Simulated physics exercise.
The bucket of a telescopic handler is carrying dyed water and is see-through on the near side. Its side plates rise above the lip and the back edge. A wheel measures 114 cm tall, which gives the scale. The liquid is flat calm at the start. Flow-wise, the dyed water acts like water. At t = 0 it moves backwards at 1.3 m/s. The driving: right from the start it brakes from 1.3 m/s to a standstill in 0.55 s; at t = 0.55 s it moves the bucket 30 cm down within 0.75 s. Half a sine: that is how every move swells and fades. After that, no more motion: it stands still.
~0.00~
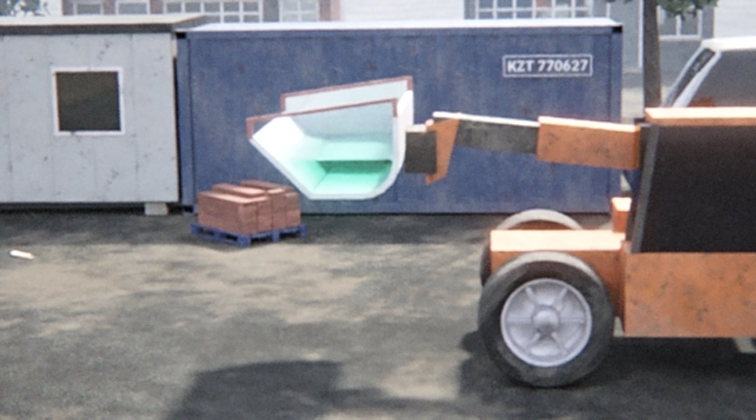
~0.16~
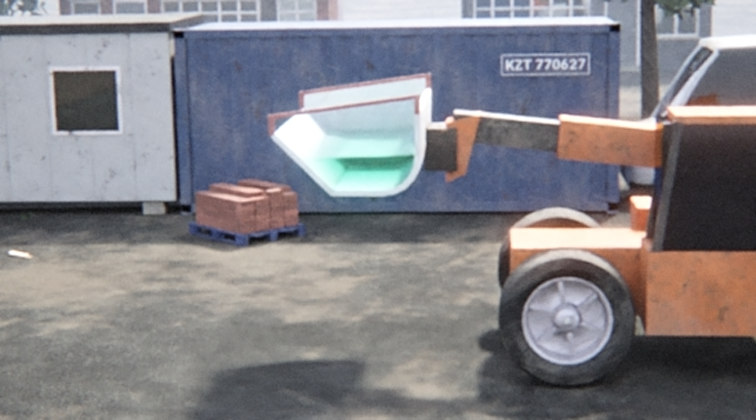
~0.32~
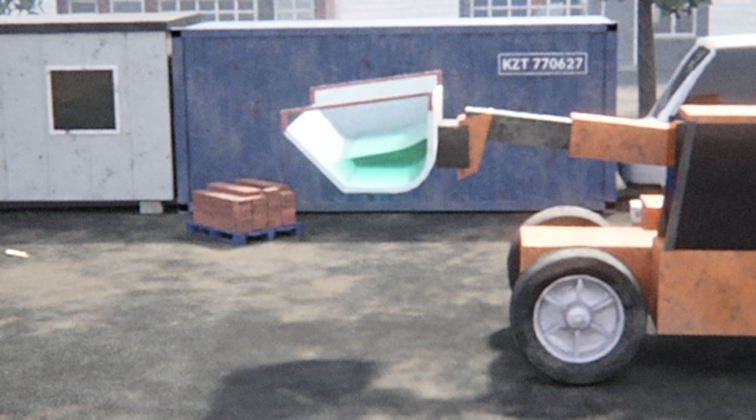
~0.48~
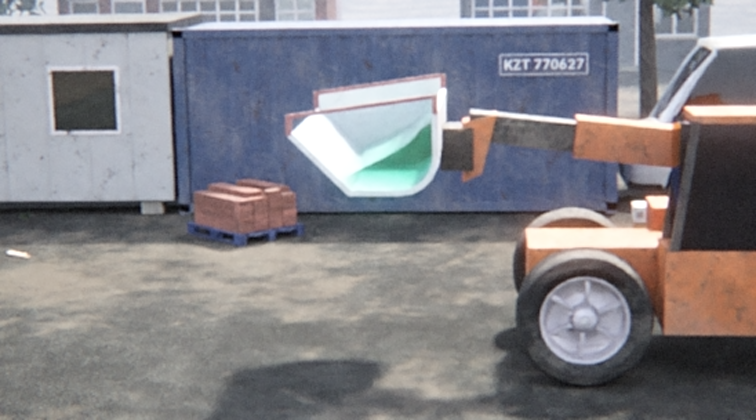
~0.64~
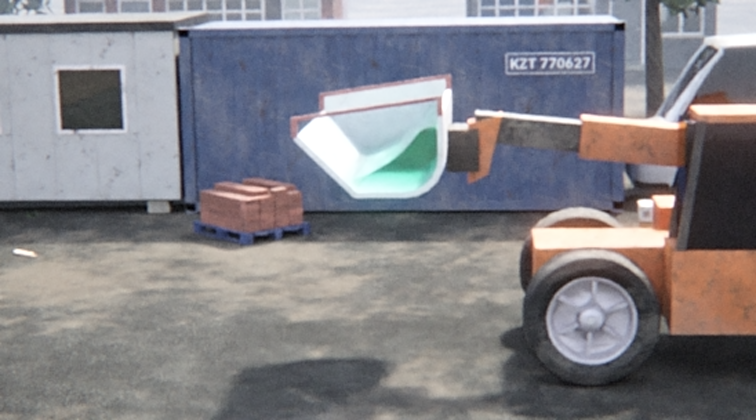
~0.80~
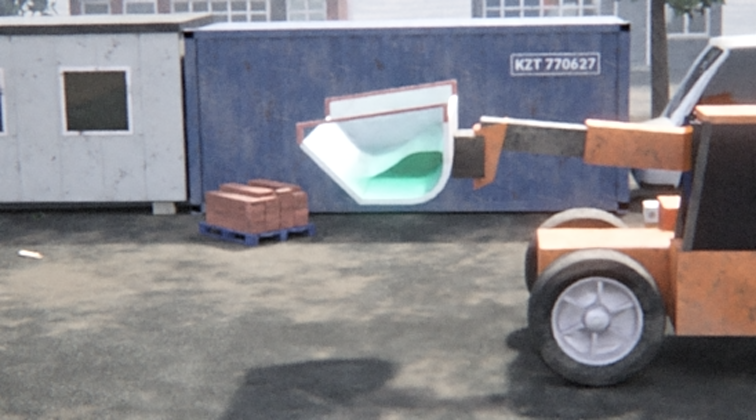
An orange and black telescopic handler rolls backwards to the right across a sunlit paved yard, seen from the side by a slightly swaying camera. Its raised white bucket, see-through on the near side, holds green liquid before a blue container, a grey cabin and reddish blocks on a blue pallet. The machine slows as the liquid climbs the bucket's right wall, then sinks back unevenly while the bucket dips slightly.
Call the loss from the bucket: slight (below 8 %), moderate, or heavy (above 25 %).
Slight.
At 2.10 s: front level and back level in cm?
Height at the front is 18 cm; height at the back is 38 cm.
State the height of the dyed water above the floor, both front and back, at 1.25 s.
I'd say some 30 centimetres in front and some 16 centimetres behind.
After 1.25 s the surface stands 17 cm at the back and 30 cm at the front; nothing has left.
After 1.70 s the surface stands 28 cm at the back and 27 cm at the front; 2 per cent is out, over the front.
After 2.10 s the surface stands 38 cm at the back and 18 cm at the front; 2 per cent is out, over the front.
After 4.18 s 3 per cent is out, over the front, 13 of 402 litres.
